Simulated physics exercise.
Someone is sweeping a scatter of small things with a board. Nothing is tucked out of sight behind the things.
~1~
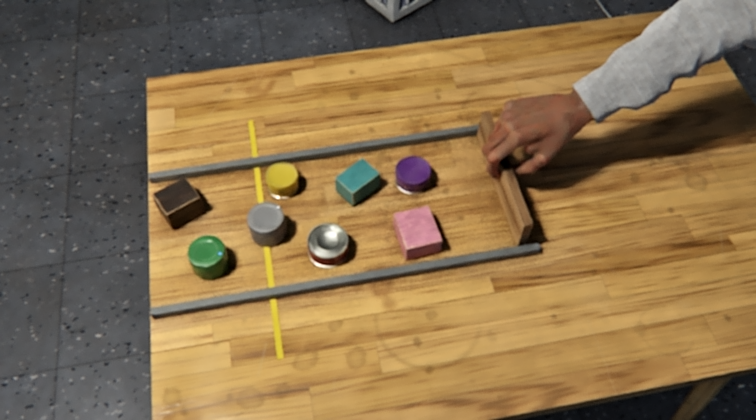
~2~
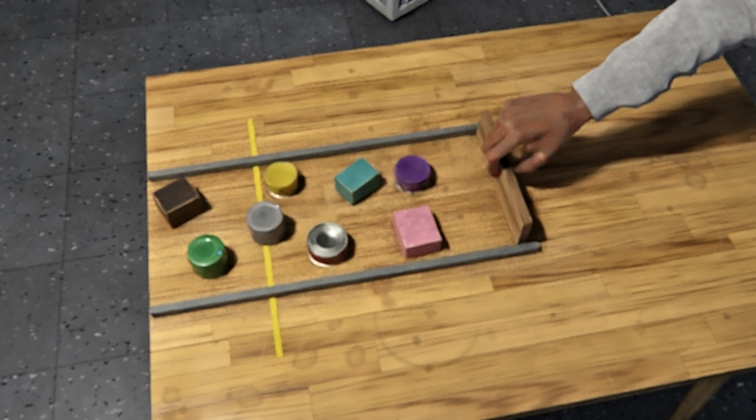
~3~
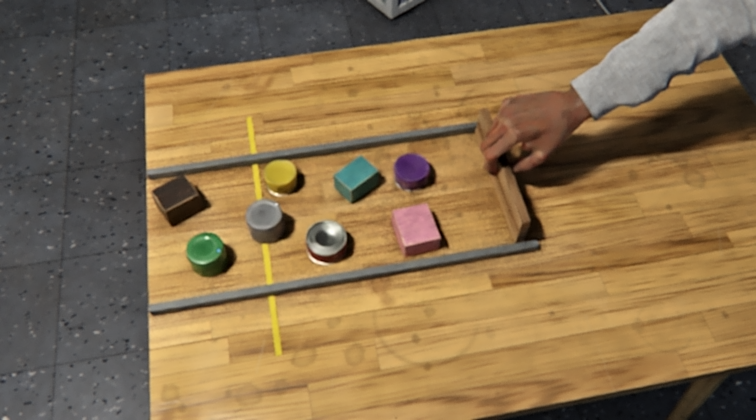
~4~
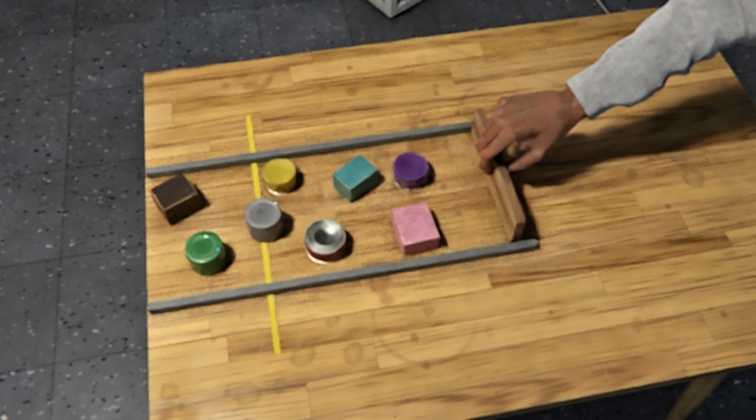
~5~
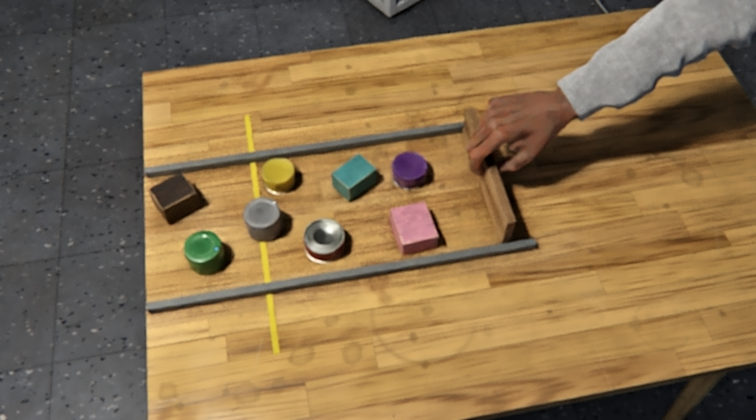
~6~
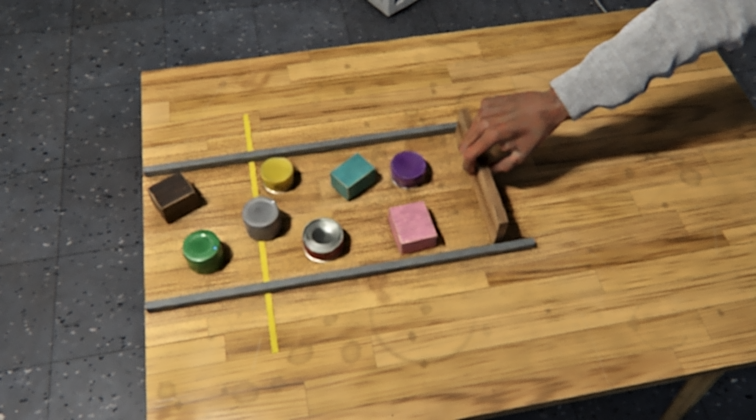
A light wooden tabletop above a dark speckled floor is seen from above at an angle. Between two grey rails crossed by a yellow line sit a black block, green, grey, yellow and purple round pieces, a silvery ring-like piece, and turquoise and pink blocks. A grey-sleeved hand at right holds a wooden board, then slides it slightly left, while the pieces stay put and the view drifts very slightly.
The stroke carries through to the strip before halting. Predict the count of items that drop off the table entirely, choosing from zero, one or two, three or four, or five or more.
Nothing goes over.
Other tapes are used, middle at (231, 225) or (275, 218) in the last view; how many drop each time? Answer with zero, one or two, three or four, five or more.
With the tape at the first place the answer is either one or two, and at the second place it's zero.
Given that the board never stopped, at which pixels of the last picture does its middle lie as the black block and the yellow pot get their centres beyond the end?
Around (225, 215), then around (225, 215).
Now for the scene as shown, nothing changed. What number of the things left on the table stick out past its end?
Number: 1.
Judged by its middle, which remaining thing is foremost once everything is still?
I'd say the black block.
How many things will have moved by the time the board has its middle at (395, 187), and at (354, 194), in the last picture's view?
First 3, then 5.
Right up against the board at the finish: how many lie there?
It ends up touching 2.
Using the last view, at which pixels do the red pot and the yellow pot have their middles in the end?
First (204, 262), then (175, 180).
Soon after, none off yet; black block at rest near (174, 198); green lid at rest near (203, 252); grey lid at rest near (262, 219).
Then, none off yet; black block at rest near (174, 198); green lid moving near (195, 253); grey lid moved a little near (242, 219).
At rest, the number that fall off is zero.
